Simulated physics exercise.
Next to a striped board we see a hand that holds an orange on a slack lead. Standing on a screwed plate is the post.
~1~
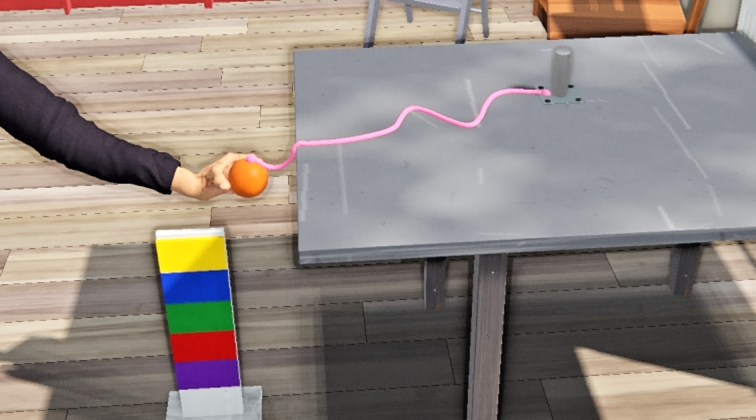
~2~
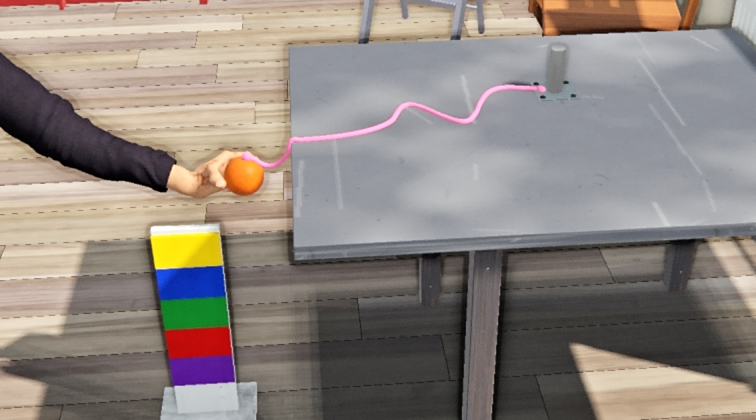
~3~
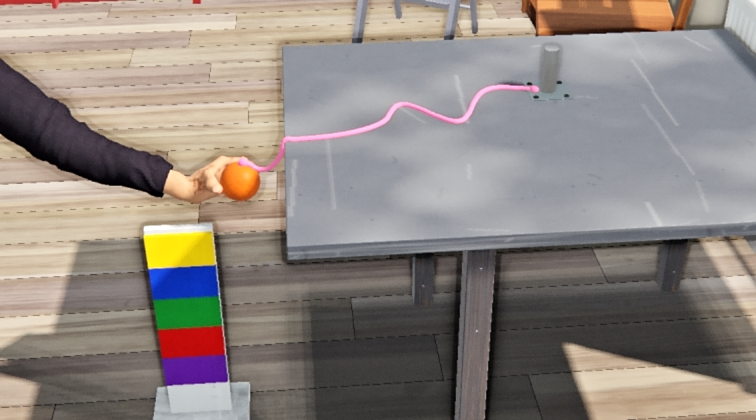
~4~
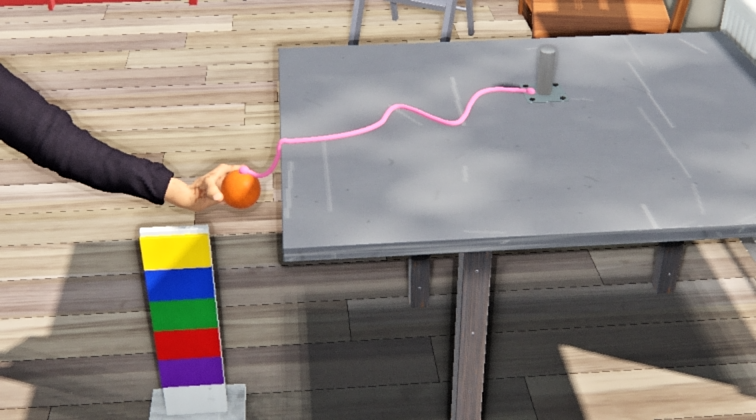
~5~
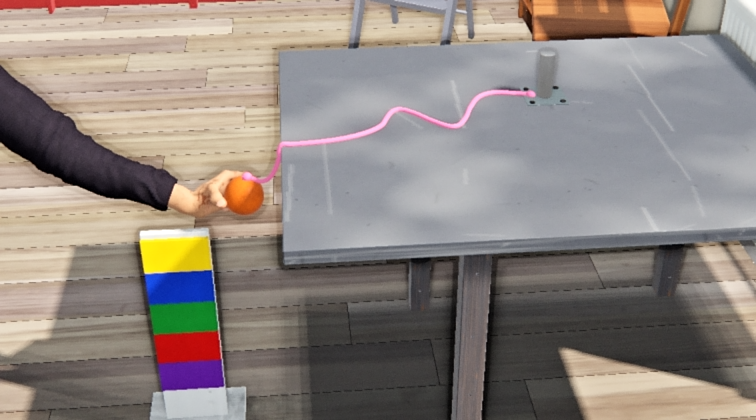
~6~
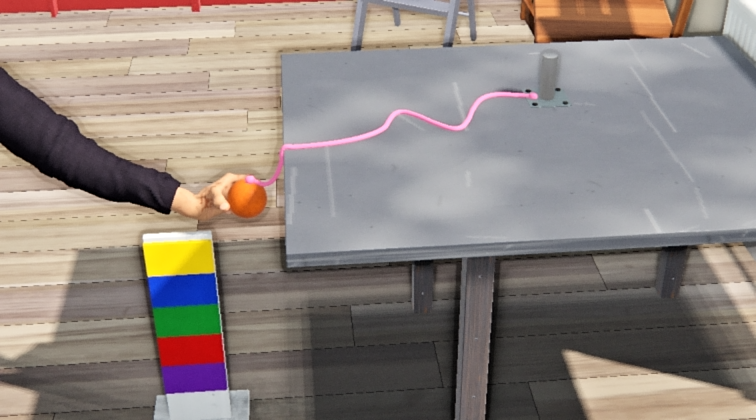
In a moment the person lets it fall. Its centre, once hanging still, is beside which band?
Beside the blue band.
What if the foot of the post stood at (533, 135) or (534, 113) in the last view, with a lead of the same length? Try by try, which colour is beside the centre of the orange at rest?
Result 1: Green. Result 2: Green.
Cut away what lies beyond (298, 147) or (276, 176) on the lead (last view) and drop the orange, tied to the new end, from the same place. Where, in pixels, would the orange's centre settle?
Case by case: (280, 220), then (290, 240).
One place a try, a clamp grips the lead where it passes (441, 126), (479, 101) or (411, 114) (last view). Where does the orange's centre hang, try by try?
First near (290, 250), then near (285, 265), then near (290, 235).
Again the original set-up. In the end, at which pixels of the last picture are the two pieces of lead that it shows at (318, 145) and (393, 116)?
End positions: About (284, 183) and about (338, 129).
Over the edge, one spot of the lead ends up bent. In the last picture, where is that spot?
It's the one at (365, 137).
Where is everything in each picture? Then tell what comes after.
The first picture shows orange (248, 178); yellow (192, 256); blue (196, 288); green (200, 318); red (204, 347); purple (207, 376).
The second picture shows orange (244, 176); lead through (505, 88) (475, 114) (424, 108) (382, 126) (306, 140).
The third picture shows orange (240, 182).
The fourth picture shows orange (241, 189); lead through (494, 90) (465, 115) (413, 110) (372, 128) (296, 141).
The fifth picture shows orange (244, 196).
The sixth picture shows orange (247, 199); lead through (497, 95) (467, 121) (416, 116) (374, 133) (299, 147).
A little later, orange near (262, 283); level with blue.
Next, orange near (317, 264); level with blue.
Later still, orange near (278, 280); level with blue.
When it is over, orange near (287, 279); level with blue. Its centre hangs level with the blue band.
